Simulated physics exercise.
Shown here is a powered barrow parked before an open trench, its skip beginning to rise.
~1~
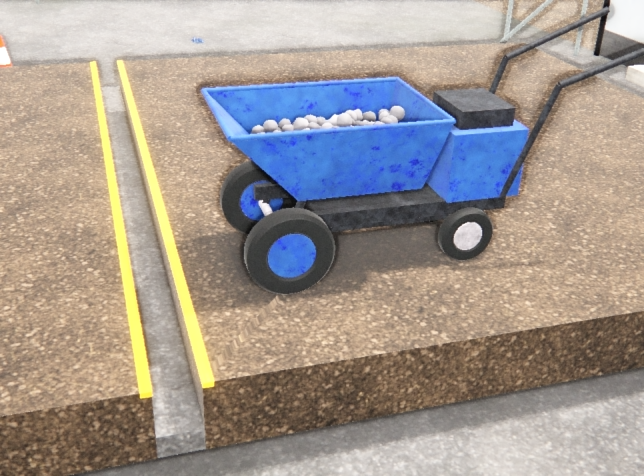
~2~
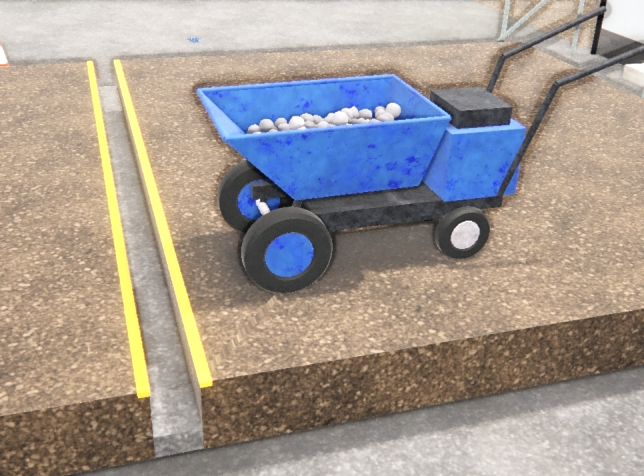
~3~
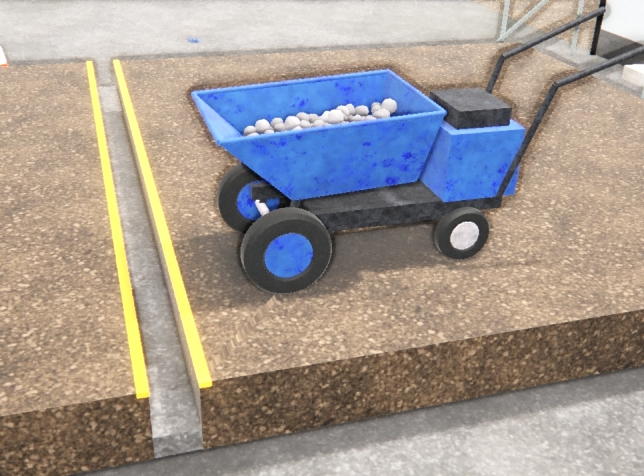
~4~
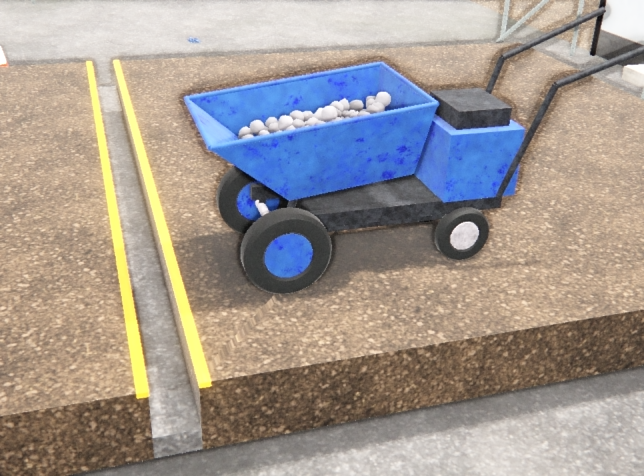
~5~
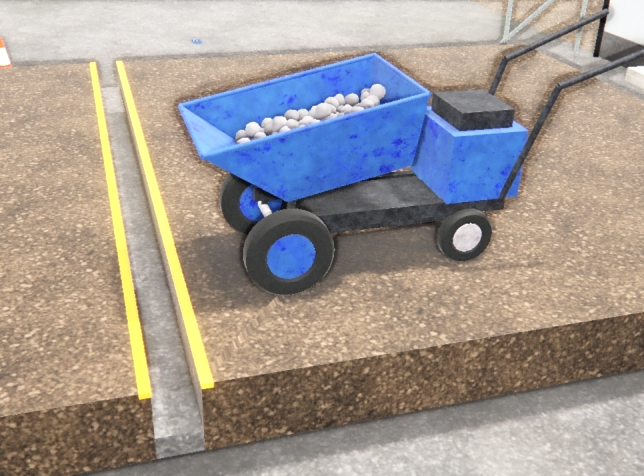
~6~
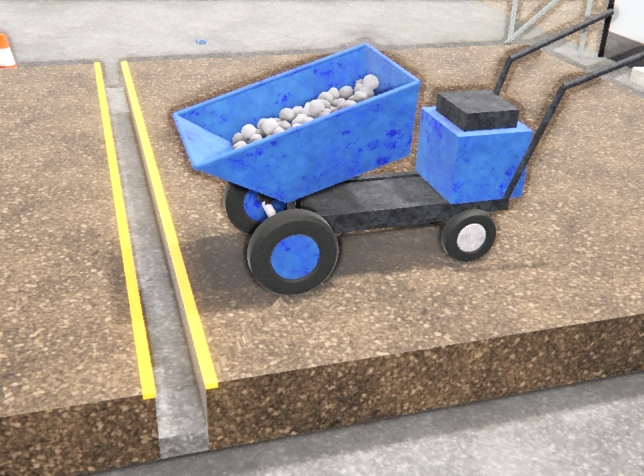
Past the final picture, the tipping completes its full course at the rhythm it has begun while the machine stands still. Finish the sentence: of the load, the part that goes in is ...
The minority.
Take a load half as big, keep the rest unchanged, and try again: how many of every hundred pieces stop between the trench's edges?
Something near 20 percent of it.
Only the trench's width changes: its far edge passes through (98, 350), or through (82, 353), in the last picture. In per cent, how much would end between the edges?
You'd get 80 % in the first case and 100 % in the second.
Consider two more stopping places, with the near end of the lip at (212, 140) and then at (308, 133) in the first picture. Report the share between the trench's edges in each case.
0 and 60 percent, in that order.
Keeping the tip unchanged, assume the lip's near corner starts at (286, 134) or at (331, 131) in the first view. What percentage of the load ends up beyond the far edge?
In order: 20 % and 0 %.
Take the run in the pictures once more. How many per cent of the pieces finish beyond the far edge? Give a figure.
Estimate: Some 70 percent.
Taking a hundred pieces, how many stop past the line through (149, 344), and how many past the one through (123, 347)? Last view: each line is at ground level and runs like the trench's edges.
First roughly 70 percent, then 60 percent.
Soon after the last picture, skip tipped steeply; all in the skip.
A little later, skip tipped steeply; most in the skip; a stray few in or heaped over the trench; about a quarter beyond it; a stray few falling.
Later still, skip tipped right over; about a quarter in the skip; a small part in or heaped over the trench; about two thirds beyond it.
By the end, skip tipped right over; about a quarter in the skip; a small part in or heaped over the trench; about two thirds beyond it.
